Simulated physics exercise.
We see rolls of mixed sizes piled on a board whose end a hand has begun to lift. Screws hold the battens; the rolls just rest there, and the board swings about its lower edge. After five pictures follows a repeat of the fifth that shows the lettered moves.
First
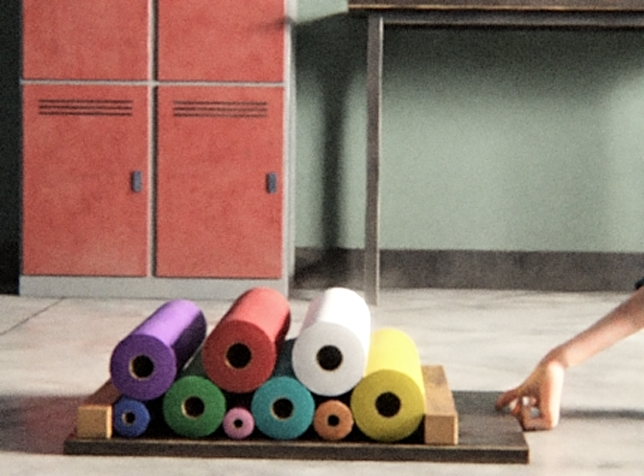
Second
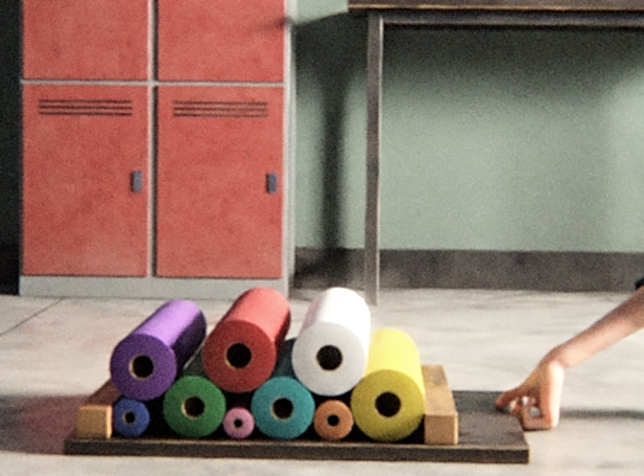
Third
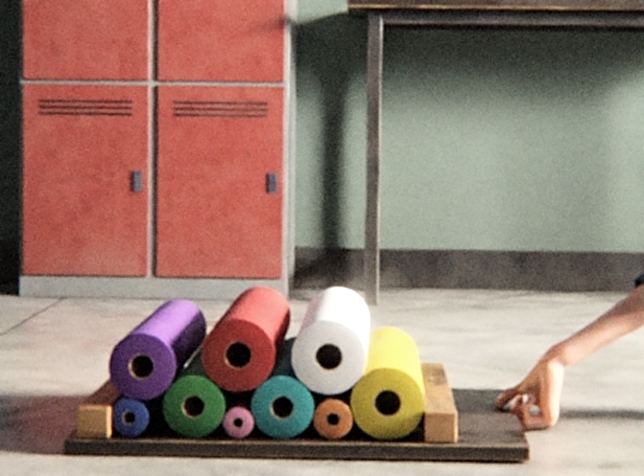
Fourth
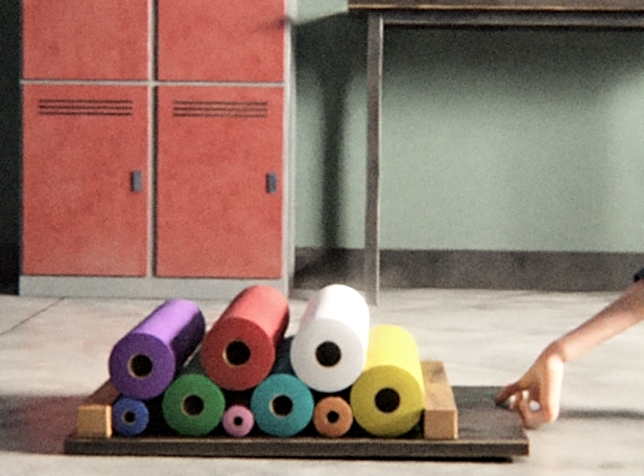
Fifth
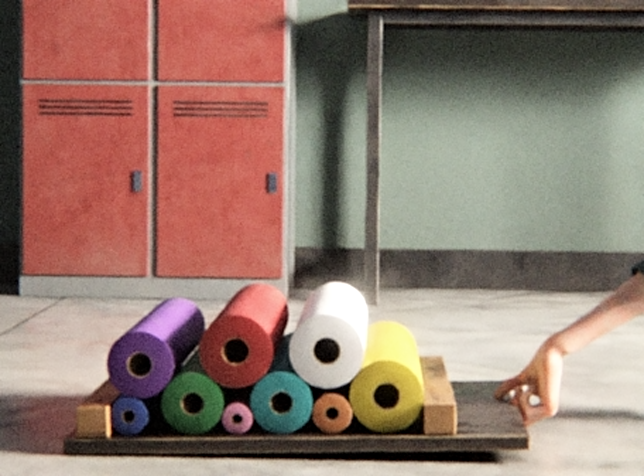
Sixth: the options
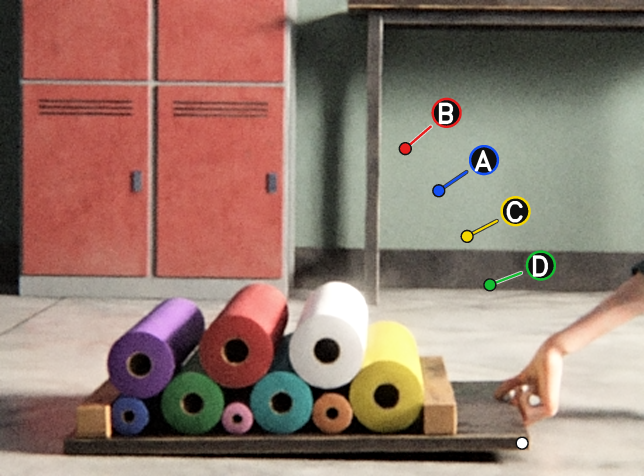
In a room with a pale floor, red lockers and a table against a green wall, a steady, nearly floor-level view faces a dark board. Purple, red and white rolls rest above blue, green, pink, teal, orange and yellow ones, between two wooden battens. A hand at the right end raises that side of the board very slightly, and the rolls rise a little with it.
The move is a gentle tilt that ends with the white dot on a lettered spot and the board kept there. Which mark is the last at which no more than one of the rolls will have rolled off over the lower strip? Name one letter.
The highest mark that will do is A.
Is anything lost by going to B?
Yes.
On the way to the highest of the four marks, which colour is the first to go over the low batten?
The purple one.
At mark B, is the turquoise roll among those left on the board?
The turquoise roll: Yes.
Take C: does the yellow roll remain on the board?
Yes, with C.
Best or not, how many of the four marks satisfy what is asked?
Three of them.
On the copy, A at (439, 191); B at (405, 149); C at (467, 236); D at (490, 285); the white dot at (522, 443).
On A. First, board at 19°.
Then, board at 35°.
Finally, board at 35°, one over the low batten (purple).
By contrast, B three over the low batten (purple, red, white); C one over the low batten (purple); D one over the low batten (purple).
